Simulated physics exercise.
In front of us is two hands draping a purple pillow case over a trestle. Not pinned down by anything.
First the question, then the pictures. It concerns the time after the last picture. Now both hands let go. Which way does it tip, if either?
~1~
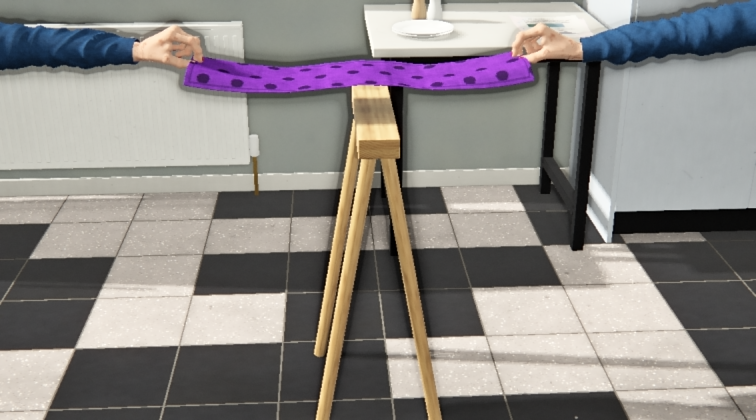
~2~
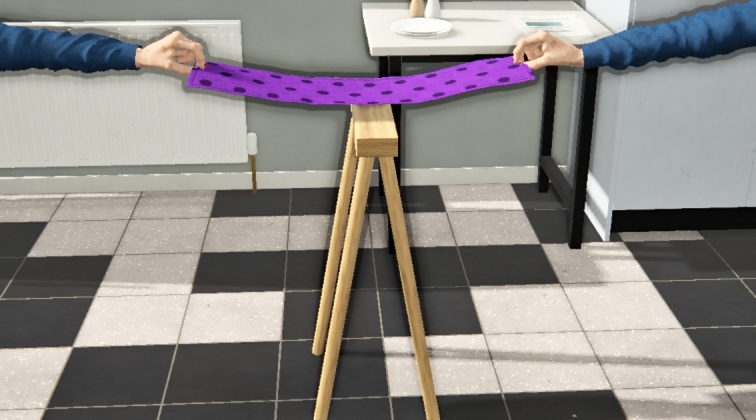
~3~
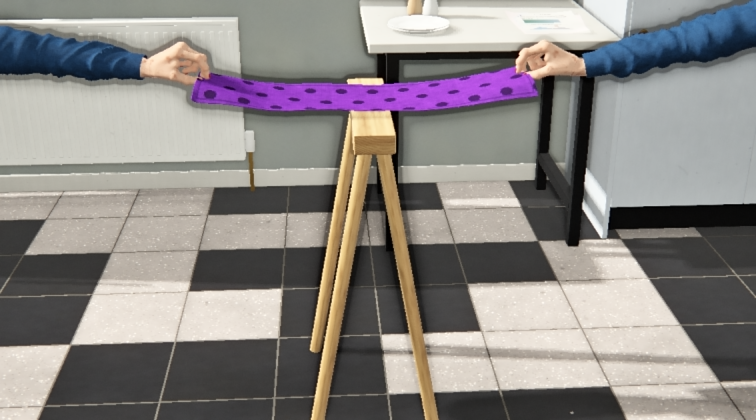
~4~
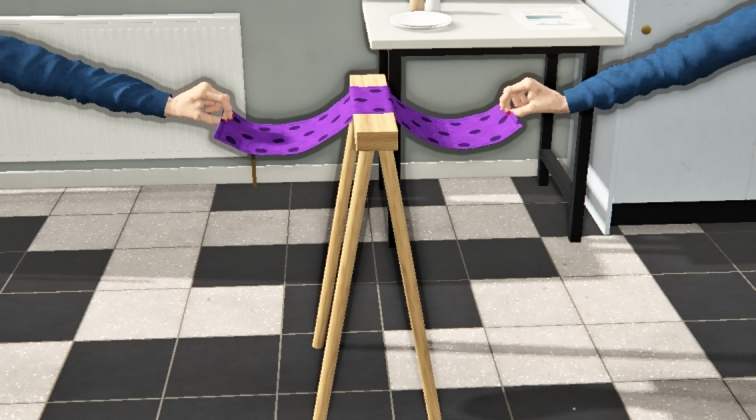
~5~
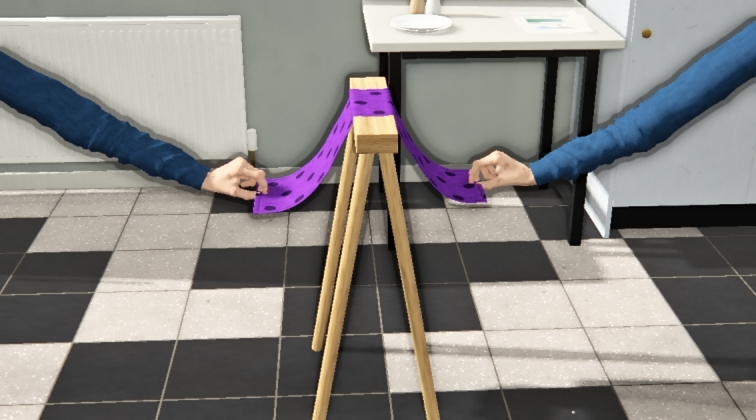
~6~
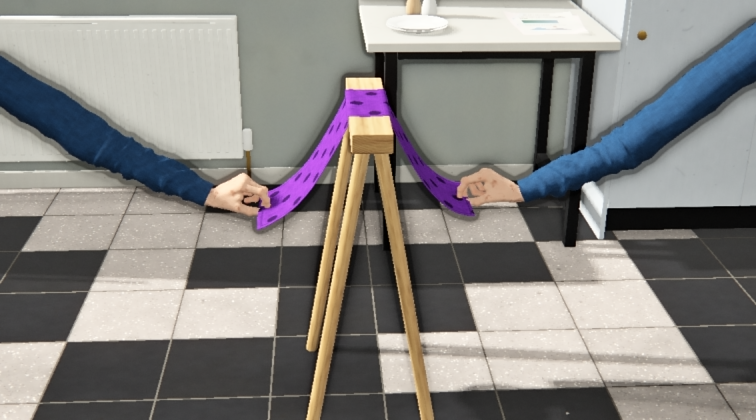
I'd expect it to stay in position.
Then, 0.74 s on from there, pillow case hanging on both sides, left end near (374, 238), right end near (370, 232).
Then, 1.62 s on from there, pillow case hanging on both sides, left end near (370, 240), right end near (373, 233).
In the end, pillow case hanging on both sides, left end near (357, 242), right end near (384, 233). The purple pillow case stays on top.
